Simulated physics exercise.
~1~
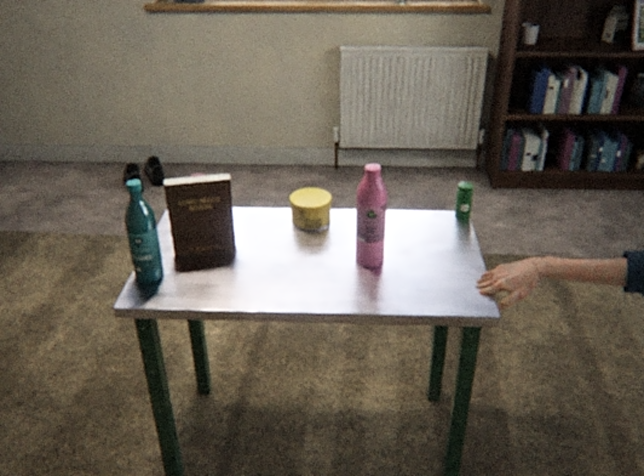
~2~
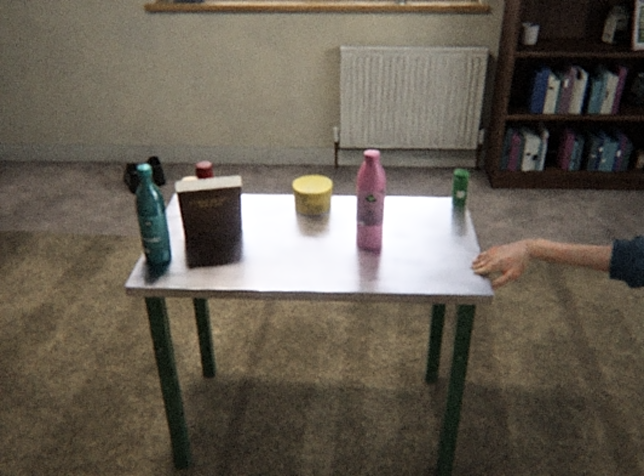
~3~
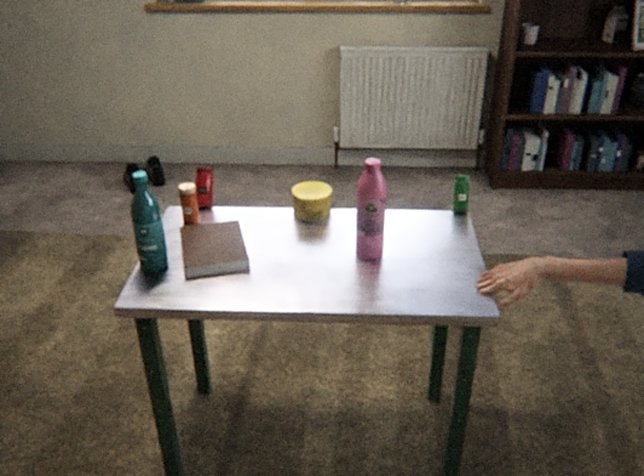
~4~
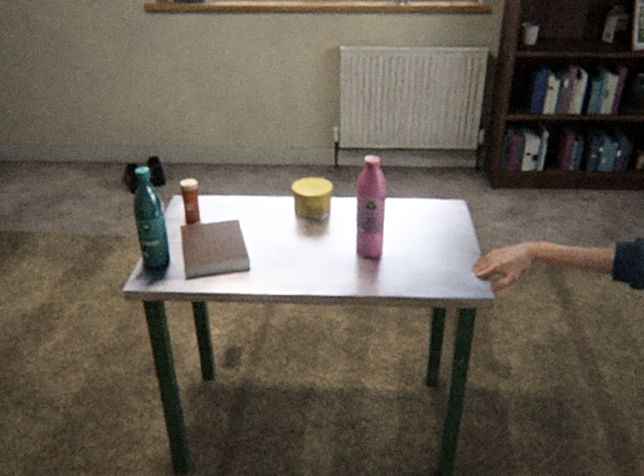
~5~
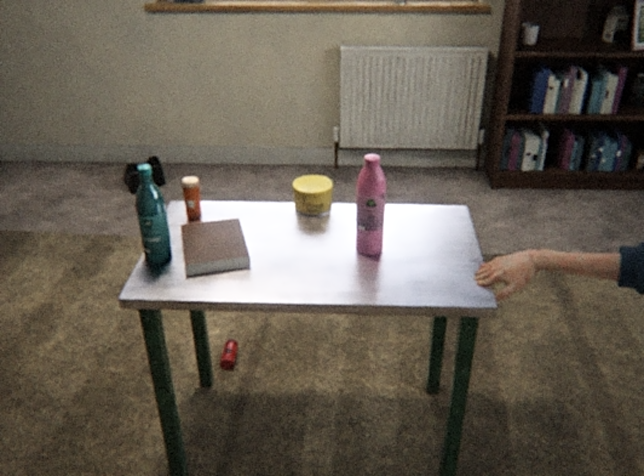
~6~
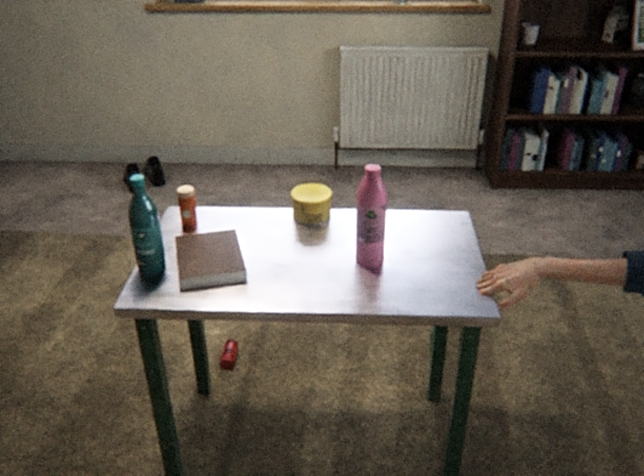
In a room, a hand jolts a table, toppling a book and shedding two shakers.
